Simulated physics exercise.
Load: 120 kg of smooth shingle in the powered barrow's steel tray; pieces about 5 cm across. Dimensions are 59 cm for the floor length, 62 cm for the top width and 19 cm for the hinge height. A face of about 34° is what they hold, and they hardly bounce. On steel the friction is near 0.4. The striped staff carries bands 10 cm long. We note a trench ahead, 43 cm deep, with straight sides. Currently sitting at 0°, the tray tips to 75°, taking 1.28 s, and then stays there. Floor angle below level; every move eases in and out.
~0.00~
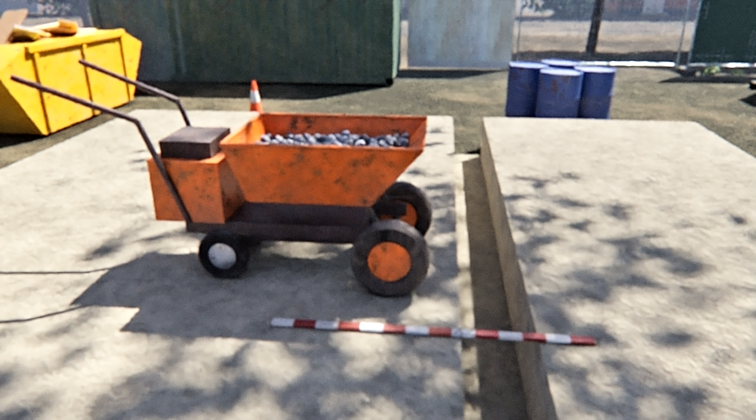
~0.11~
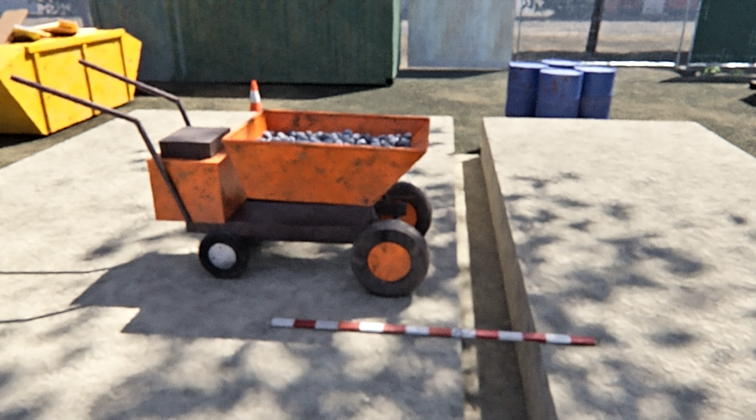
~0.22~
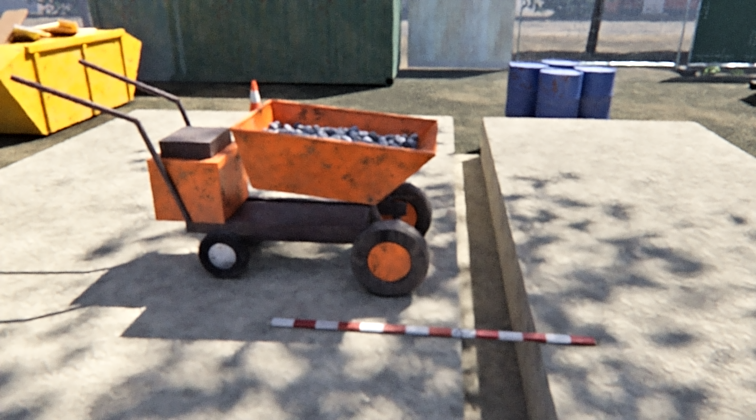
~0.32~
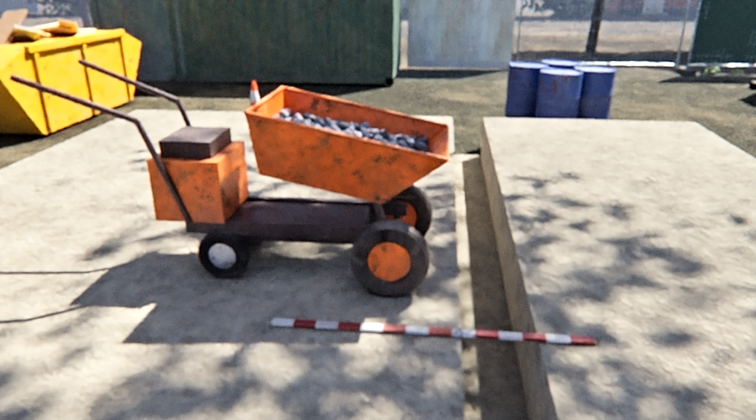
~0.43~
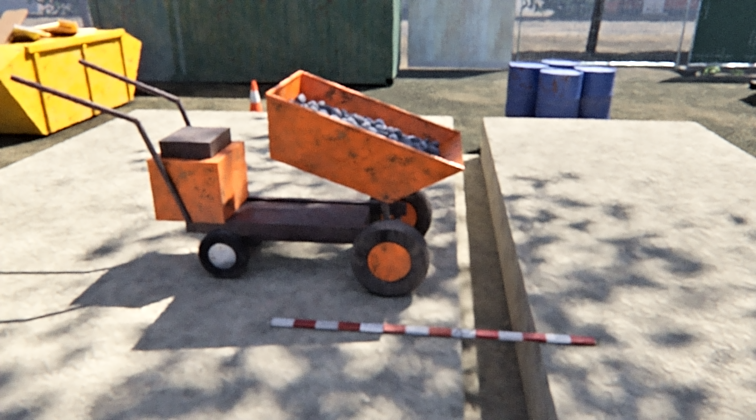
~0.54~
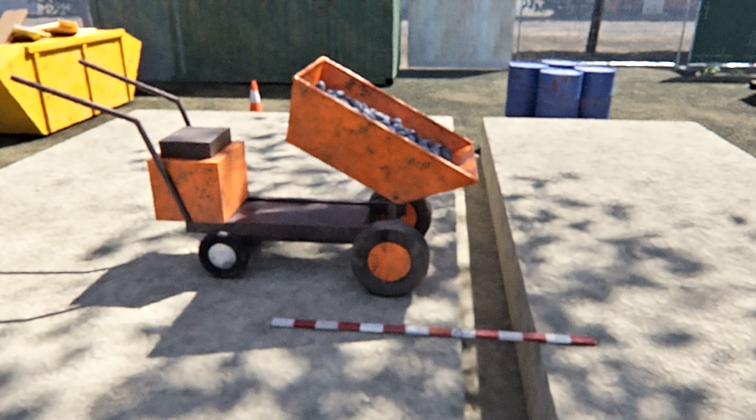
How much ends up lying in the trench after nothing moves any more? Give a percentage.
A share of about 21 per cent.
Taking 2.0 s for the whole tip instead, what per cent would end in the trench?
It'd be some 25 per cent.
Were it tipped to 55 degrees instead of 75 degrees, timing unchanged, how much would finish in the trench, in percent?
Roughly 30%.
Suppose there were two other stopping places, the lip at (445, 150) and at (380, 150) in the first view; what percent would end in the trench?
5 % and 65 %.
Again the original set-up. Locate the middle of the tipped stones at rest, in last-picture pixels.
I'd point somewhere around (571, 271).
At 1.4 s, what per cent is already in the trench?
Roughly 5% by that time.
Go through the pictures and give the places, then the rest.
In the first frame, the tray is at 0°, its lip at (423, 151); the top of the load is at (347, 139).
The second frame shows lip at (426, 152), floor tilted 2°, highest stones at (330, 137); the stones move at 0.3 m/s on average.
The third frame shows lip at (435, 155), floor tilted 6°, highest stones at (302, 131); the stones move at 0.5 m/s on average.
In the fourth frame, the tray is at 12°, its lip at (448, 161); the top of the load is at (292, 118); the stones move at 0.6 m/s on average.
The fifth frame shows lip at (463, 170), floor tilted 20°, highest stones at (301, 105); the stones move at 0.8 m/s on average.
In the sixth frame, the tray is at 29°, its lip at (478, 182); the top of the load is at (319, 92); the stones move at 0.8 m/s on average.
After 1.0 s the floor is at 63°; 100 % in the tray; the foremost stones are at (514, 217).
After 1.4 s the floor is at 75°; 36 % in the tray, 5 % in the trench, 59 % past the trench; the foremost stones are at (637, 274).
After 1.7 s the floor is at 75°; 7 % in the tray, 12 % in the trench, 81 % past the trench; the foremost stones are at (747, 273).
After 3.7 s the floor is at 75°; 0 % in the tray, 21 % in the trench, 79 % past the trench; the foremost stones are past the picture's edge.
